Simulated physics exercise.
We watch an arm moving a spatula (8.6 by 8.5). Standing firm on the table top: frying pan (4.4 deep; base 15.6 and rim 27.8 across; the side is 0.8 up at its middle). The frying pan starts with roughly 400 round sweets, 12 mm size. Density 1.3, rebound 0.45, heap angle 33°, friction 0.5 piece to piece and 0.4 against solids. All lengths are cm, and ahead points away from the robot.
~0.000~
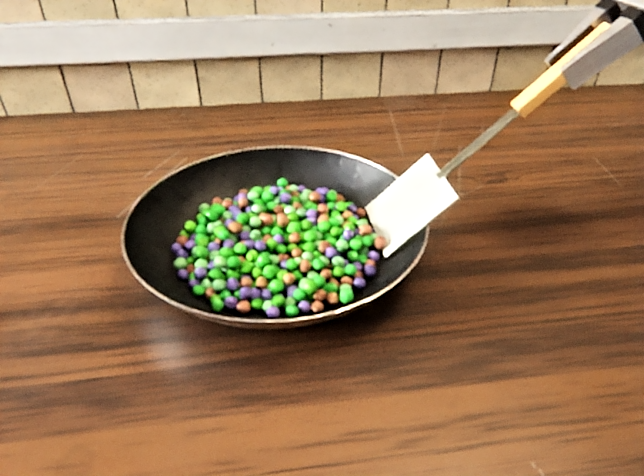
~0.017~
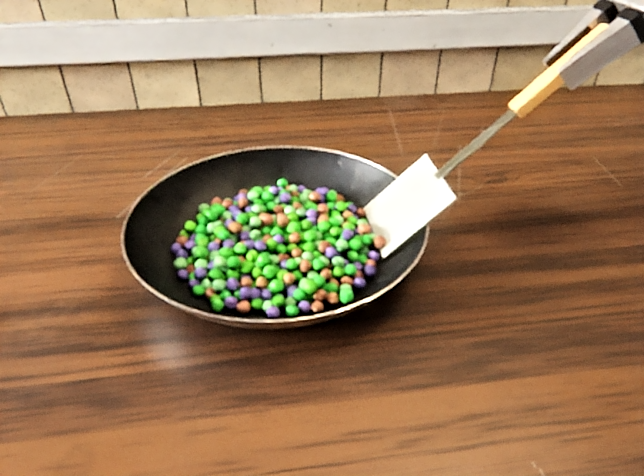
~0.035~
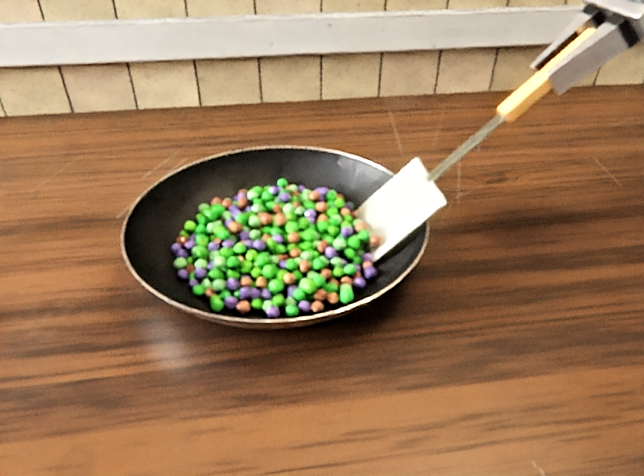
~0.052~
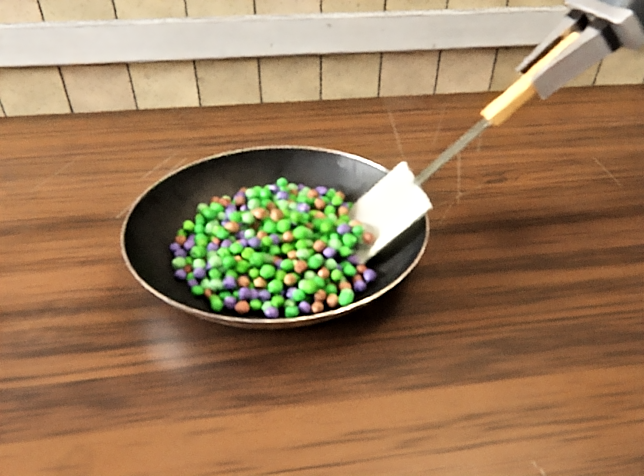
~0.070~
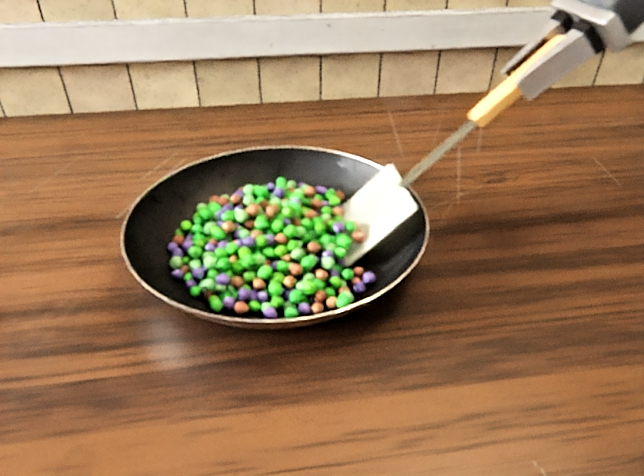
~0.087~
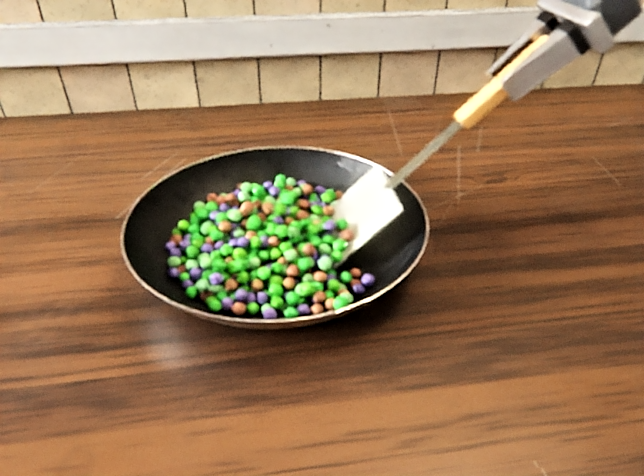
A robot arm slid a white spatula down and left into a dark frying pan full of green, purple and brownish round sweets, nudging those along the right side slightly leftward.
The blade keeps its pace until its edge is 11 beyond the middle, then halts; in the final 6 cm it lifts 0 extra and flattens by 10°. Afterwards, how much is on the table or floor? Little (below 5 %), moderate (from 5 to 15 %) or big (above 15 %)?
On the table or floor the share is big, above 15 %.
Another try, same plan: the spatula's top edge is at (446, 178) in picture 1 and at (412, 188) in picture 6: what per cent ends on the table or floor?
About 10 per cent.
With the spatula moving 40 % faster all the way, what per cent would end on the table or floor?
In that case some 30 per cent.
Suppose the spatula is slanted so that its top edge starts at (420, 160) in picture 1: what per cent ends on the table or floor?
About 30 per cent.
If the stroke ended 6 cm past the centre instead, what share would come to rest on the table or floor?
It would be near 0 per cent.
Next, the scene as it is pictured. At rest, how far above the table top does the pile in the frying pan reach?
About 5.5 cm.
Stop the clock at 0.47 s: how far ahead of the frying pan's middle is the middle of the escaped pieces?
Roughly 18 cm.
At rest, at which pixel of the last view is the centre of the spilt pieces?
Around (62, 276).
After 0.16 s, sloping 45°, highest piece 5 above the table; 404 in the frying pan.
After 0.24 s, sloping 42°, highest piece 5 above the table; 404 in the frying pan.
After 0.47 s, sloping 35°, highest piece 6 above the table; 315 in the frying pan, 84 on the table or floor, 5 on the blade or in flight.
After 1.52 s, sloping 35°, highest piece 5 above the table; 312 in the frying pan, 92 on the table or floor.
In the end, 312 in the frying pan, 92 on the table or floor. That is 23 % on the table or floor.
